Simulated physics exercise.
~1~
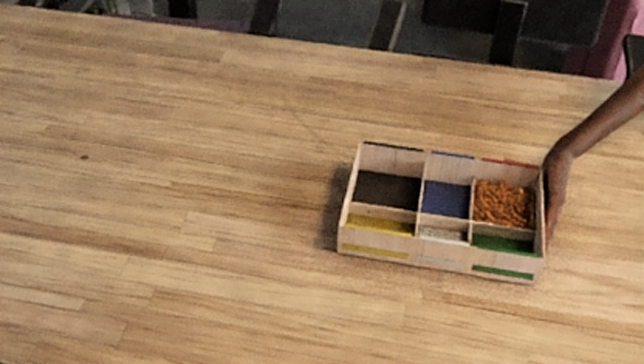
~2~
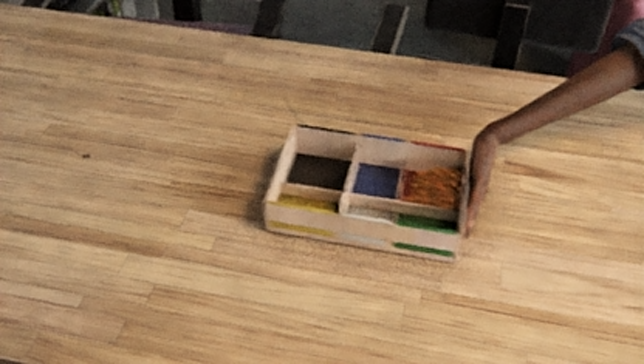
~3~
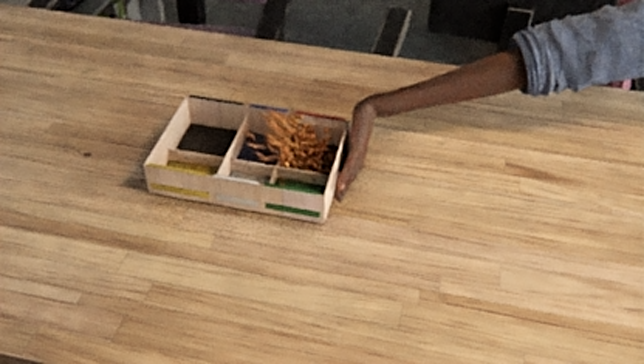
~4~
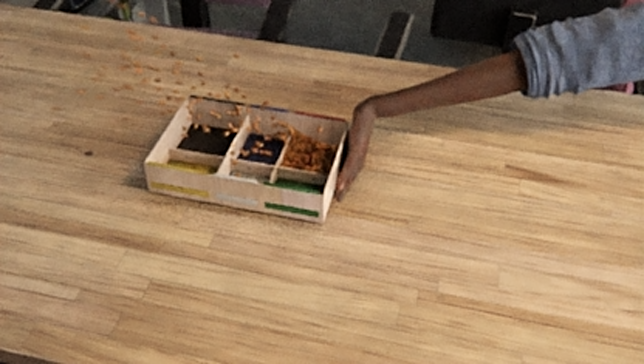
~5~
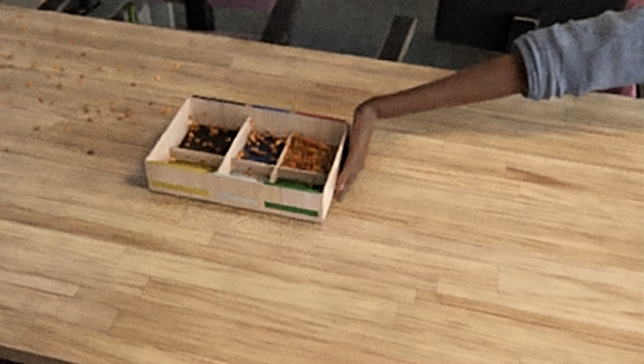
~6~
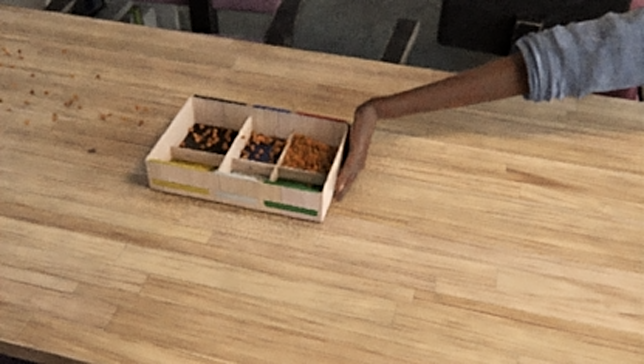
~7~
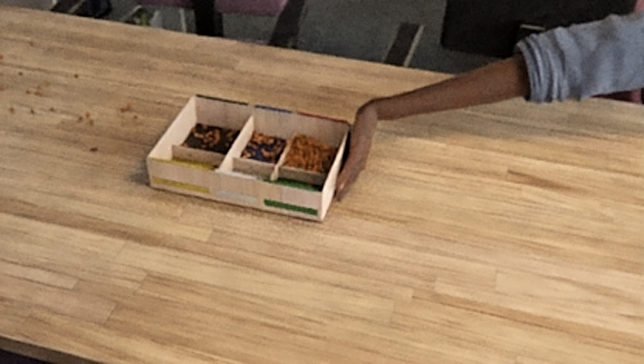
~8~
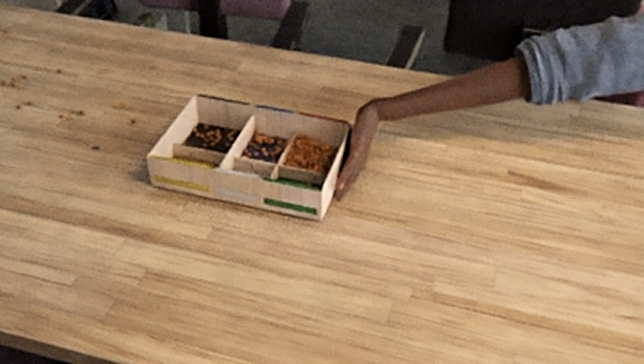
On a wooden tabletop, a hand sliding a divided tray left and stopping, orange pieces scattering into neighbouring compartments and onto the table.
